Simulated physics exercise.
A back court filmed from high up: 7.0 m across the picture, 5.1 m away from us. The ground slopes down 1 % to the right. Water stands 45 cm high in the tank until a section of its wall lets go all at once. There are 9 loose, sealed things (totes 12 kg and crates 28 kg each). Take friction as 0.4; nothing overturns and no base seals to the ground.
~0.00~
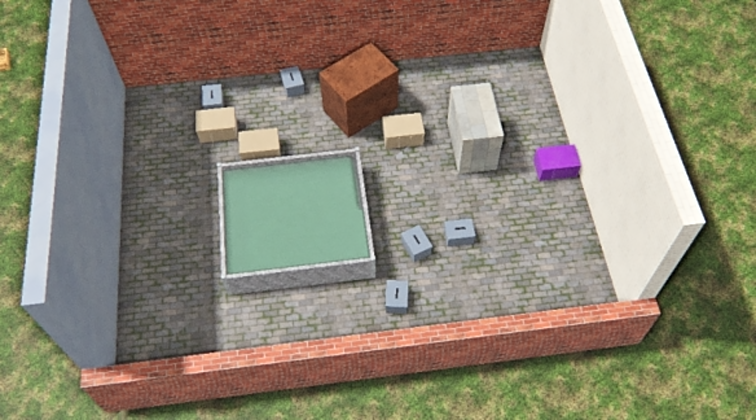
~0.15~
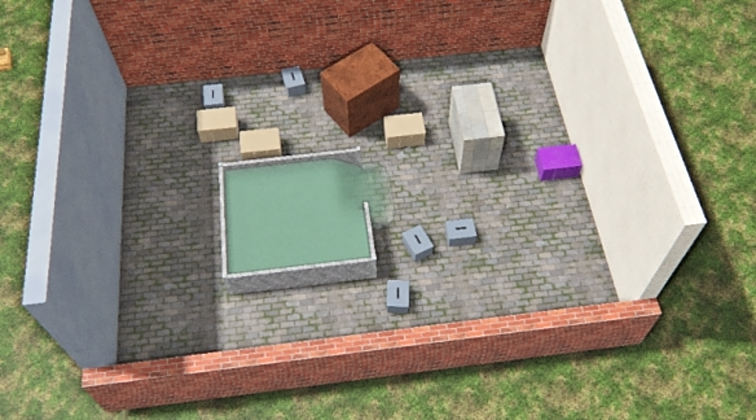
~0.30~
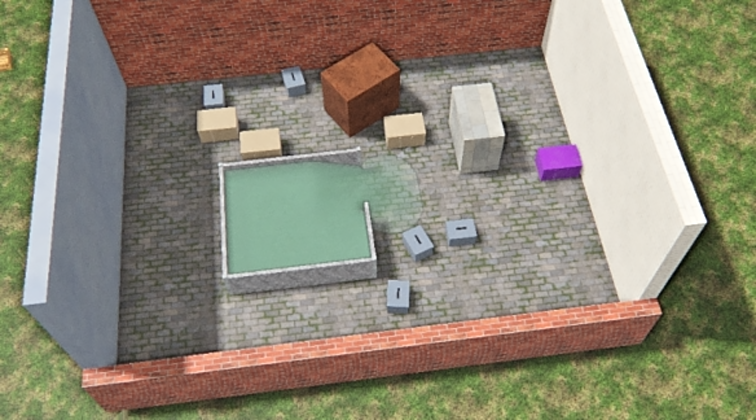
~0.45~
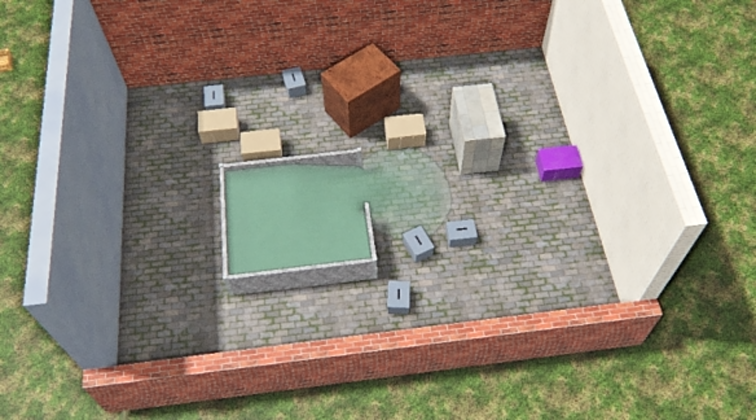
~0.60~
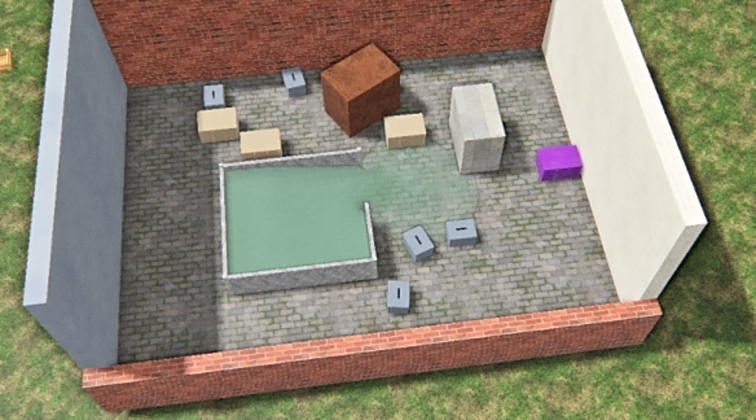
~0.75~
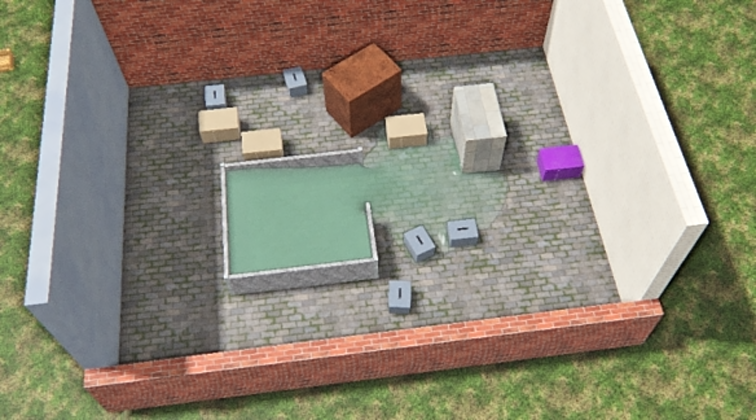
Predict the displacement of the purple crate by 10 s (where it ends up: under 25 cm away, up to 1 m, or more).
Purple crate is nudged along.
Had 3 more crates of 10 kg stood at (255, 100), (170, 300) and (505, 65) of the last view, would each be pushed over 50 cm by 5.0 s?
In turn: Short of it, under, more.
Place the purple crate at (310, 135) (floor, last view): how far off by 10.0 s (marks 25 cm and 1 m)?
It barely shifts.
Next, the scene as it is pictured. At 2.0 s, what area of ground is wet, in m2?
Some 13 m2.
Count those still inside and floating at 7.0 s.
0 of them.
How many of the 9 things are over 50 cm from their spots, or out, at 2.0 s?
By then 0.
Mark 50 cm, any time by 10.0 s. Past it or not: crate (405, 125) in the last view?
It is more.
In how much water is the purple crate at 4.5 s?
Roughly 9 cm.
After 2.0 s the purple crate is near (562, 157), 0.0 m from its start, aground; 0 afloat.
After 4.5 s the purple crate is near (547, 129), 0.6 m from its start, aground; 0 afloat.
After 7.0 s the purple crate is near (530, 130), 0.7 m from its start, aground; 0 afloat.
After 10.0 s the purple crate is near (530, 130), 0.7 m from its start, aground; 0 afloat.
